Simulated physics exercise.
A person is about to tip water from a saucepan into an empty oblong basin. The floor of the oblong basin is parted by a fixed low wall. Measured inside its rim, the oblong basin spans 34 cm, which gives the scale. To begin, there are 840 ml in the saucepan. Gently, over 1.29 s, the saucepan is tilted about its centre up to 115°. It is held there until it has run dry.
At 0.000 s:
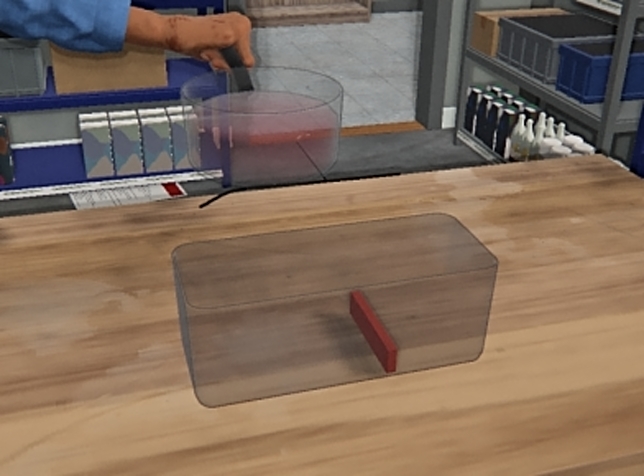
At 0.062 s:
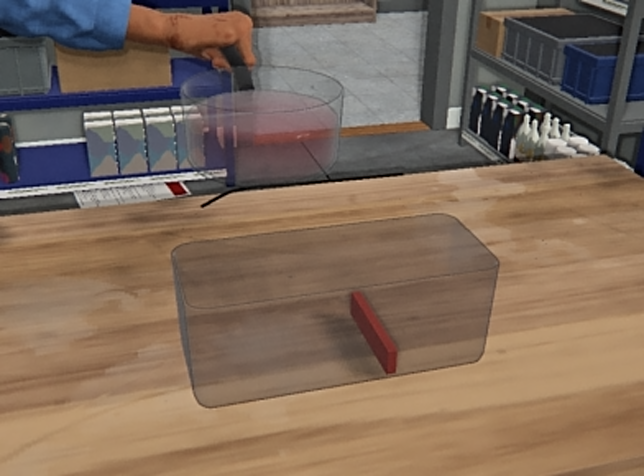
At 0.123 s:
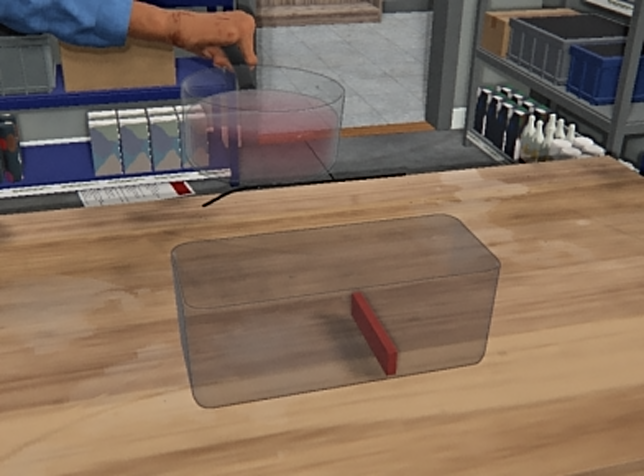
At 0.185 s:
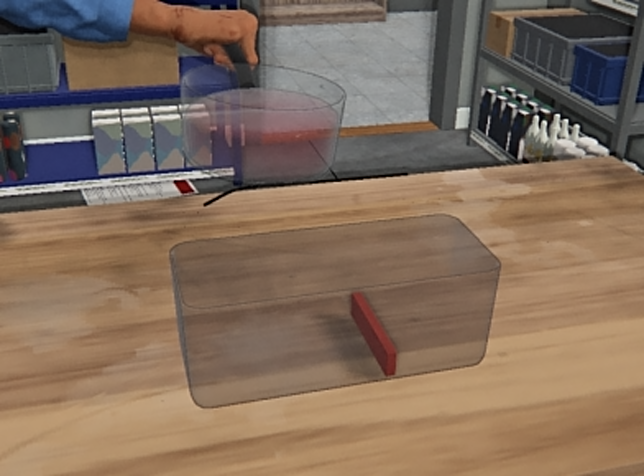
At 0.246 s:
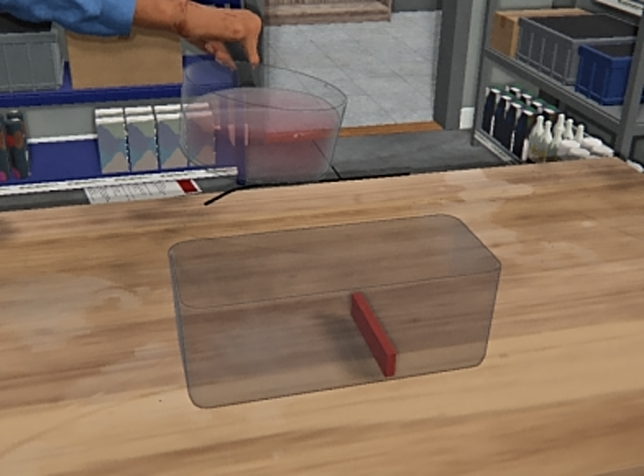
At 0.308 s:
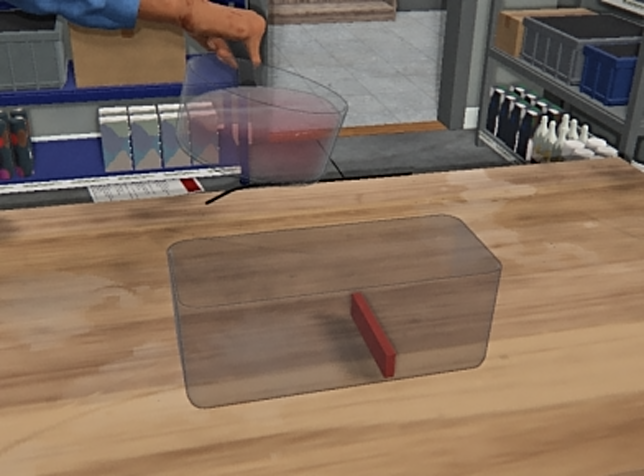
A hand gradually tilting a clear round saucepan to the right behind an empty transparent oblong basin with a red divider.
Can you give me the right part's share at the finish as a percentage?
Sure, about 54 percent.
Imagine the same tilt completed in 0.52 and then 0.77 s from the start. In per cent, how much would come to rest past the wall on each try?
I'd say 35 percent on the first go, 40 percent on the next.
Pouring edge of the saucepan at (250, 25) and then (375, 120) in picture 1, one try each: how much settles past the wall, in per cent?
Some 15 and 60 per cent, in that order.
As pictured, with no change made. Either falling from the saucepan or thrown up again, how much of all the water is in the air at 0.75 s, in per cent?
Close to 36 per cent, I'd say.
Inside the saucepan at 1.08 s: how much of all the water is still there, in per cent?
Around 6 in a hundred is still there.
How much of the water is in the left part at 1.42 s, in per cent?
Roughly 44 per cent.
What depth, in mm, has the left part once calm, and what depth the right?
On the left it stands about 14 mm, on the right about 32 mm.
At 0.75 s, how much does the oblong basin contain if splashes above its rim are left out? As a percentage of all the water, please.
Roughly 16 percent of it.
After 0.75 s the tilt is 72° and 48 per cent is still to pour, 2 is left of the wall and 14 right of it.
After 1.08 s the tilt is 108° and 6 per cent is still to pour, 25 is left of the wall and 61 right of it.
After 1.42 s the tilt is 115° and 0 per cent is still to pour, 43 is left of the wall and 56 right of it.
After 1.79 s the tilt is 115° and 0 per cent is still to pour, 44 is left of the wall and 55 right of it.
In the end 45 per cent lies left of the wall, 54 right of it and 1 outside.
